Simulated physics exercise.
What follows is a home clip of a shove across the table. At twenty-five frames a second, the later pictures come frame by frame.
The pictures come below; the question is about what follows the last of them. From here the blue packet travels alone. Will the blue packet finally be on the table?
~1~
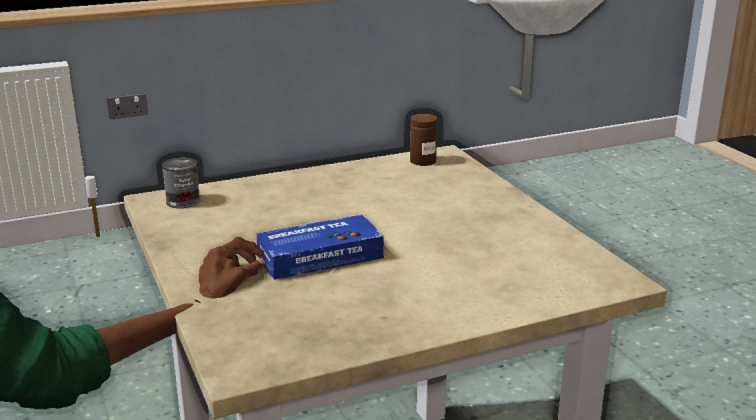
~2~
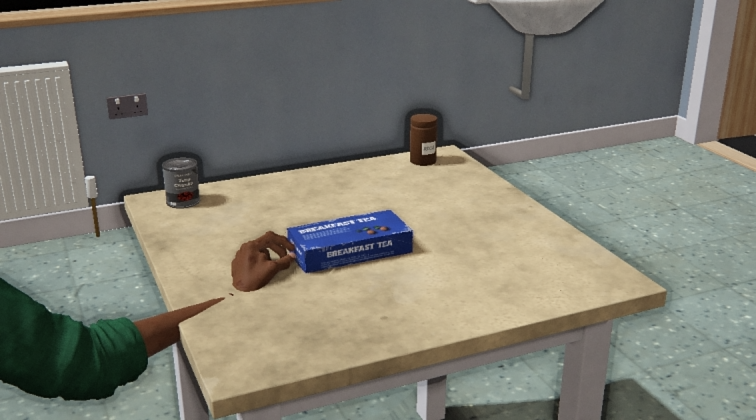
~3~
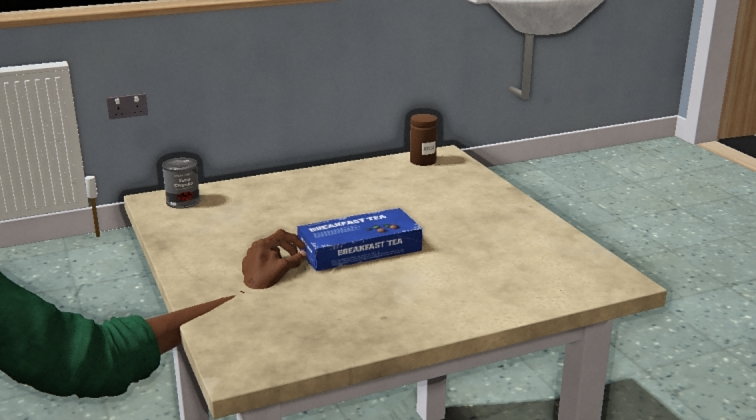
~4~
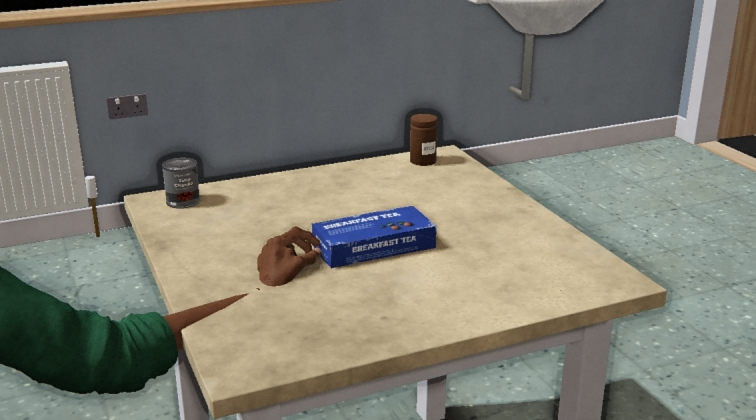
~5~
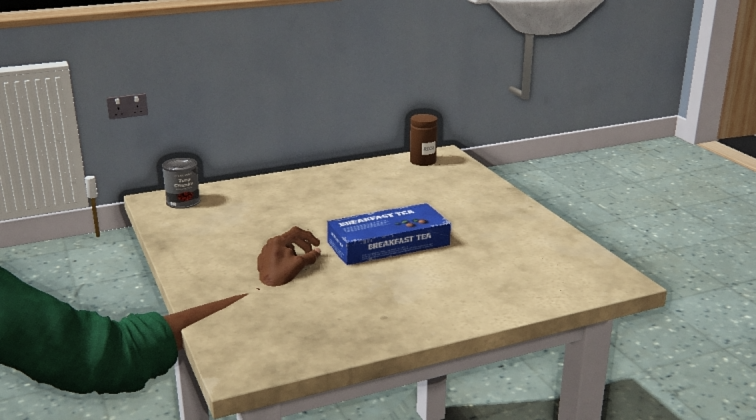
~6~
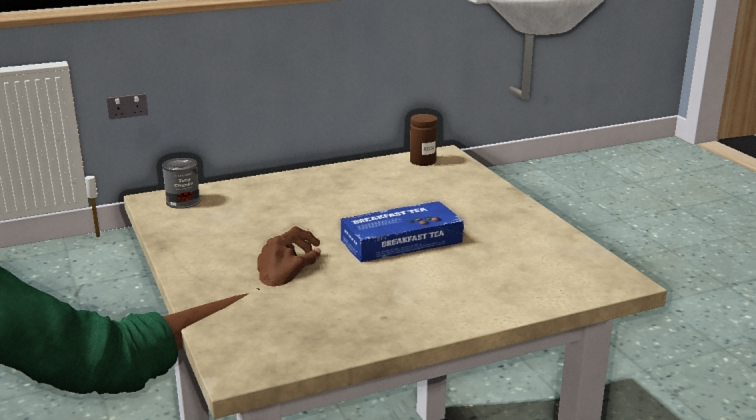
Yes, it stays up there.
Then, 0.10 s after the last picture, blue packet slid a little near (426, 226).
Then, 0.20 s after the last picture, blue packet slid about its own width near (441, 223).
At rest, moved from the start, blue packet. Seen from the same camera at the end, blue packet near (445, 222).
